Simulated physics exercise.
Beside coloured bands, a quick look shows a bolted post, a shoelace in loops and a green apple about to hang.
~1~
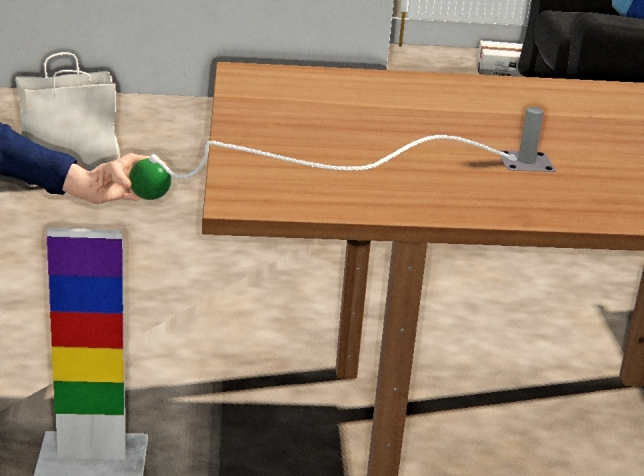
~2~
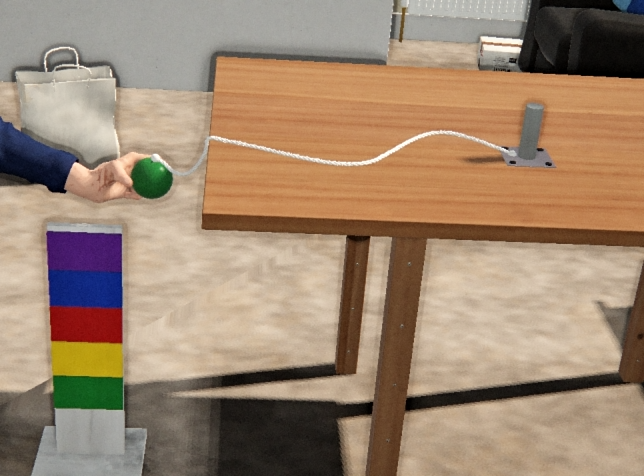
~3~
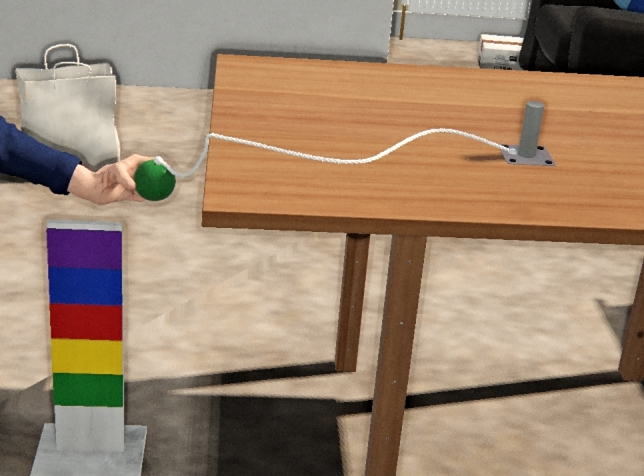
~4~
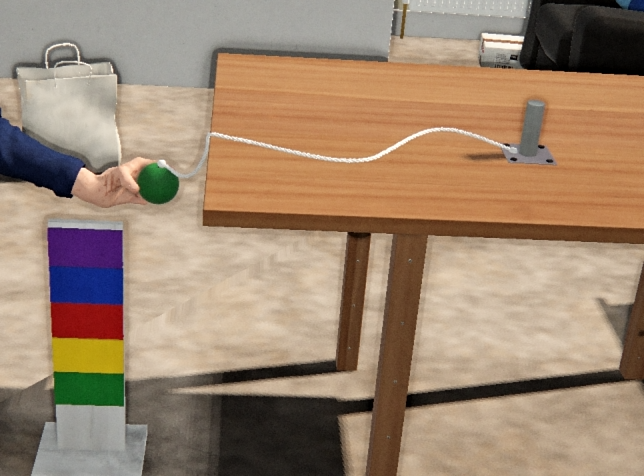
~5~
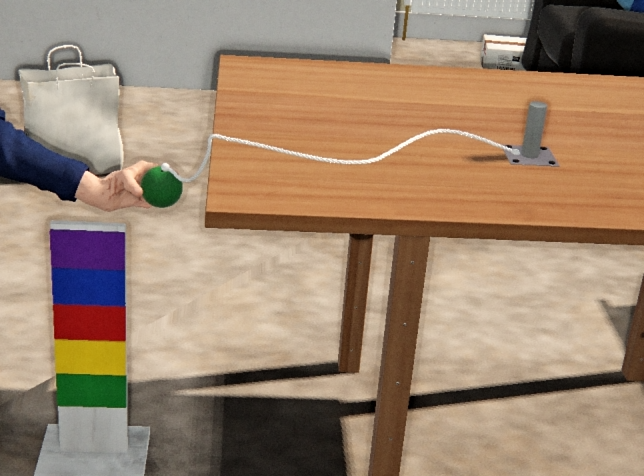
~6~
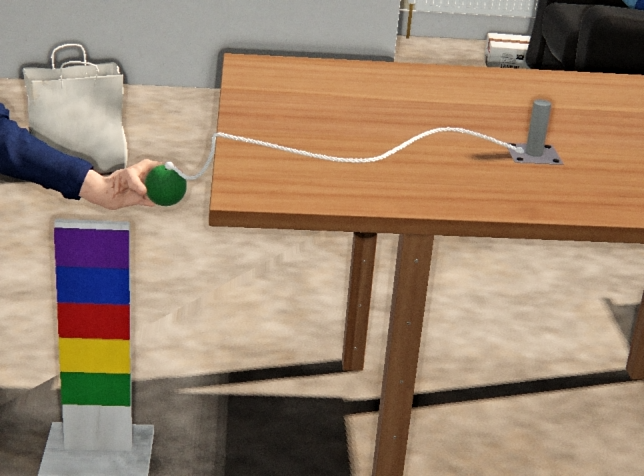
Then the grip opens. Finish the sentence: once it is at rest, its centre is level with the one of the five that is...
Blue.
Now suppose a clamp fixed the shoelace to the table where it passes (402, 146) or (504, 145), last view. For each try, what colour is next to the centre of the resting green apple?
For the first place it's purple, and for the second blue.
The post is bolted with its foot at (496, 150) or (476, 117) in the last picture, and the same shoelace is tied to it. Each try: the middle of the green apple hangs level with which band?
Red; red.
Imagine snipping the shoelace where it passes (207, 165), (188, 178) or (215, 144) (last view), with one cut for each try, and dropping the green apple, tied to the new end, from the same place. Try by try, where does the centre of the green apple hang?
First (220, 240), then (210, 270), then (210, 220).
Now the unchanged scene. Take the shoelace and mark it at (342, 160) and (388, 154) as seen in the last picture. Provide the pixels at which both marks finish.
(277, 135), then (332, 139).
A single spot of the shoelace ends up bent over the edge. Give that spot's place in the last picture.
It's near (283, 148) in the last picture.
Early on, apple near (235, 294); level with blue.
Midway, apple near (195, 289); level with blue.
Finally, apple near (207, 293); level with blue. The shoelace holds its middle at blue.
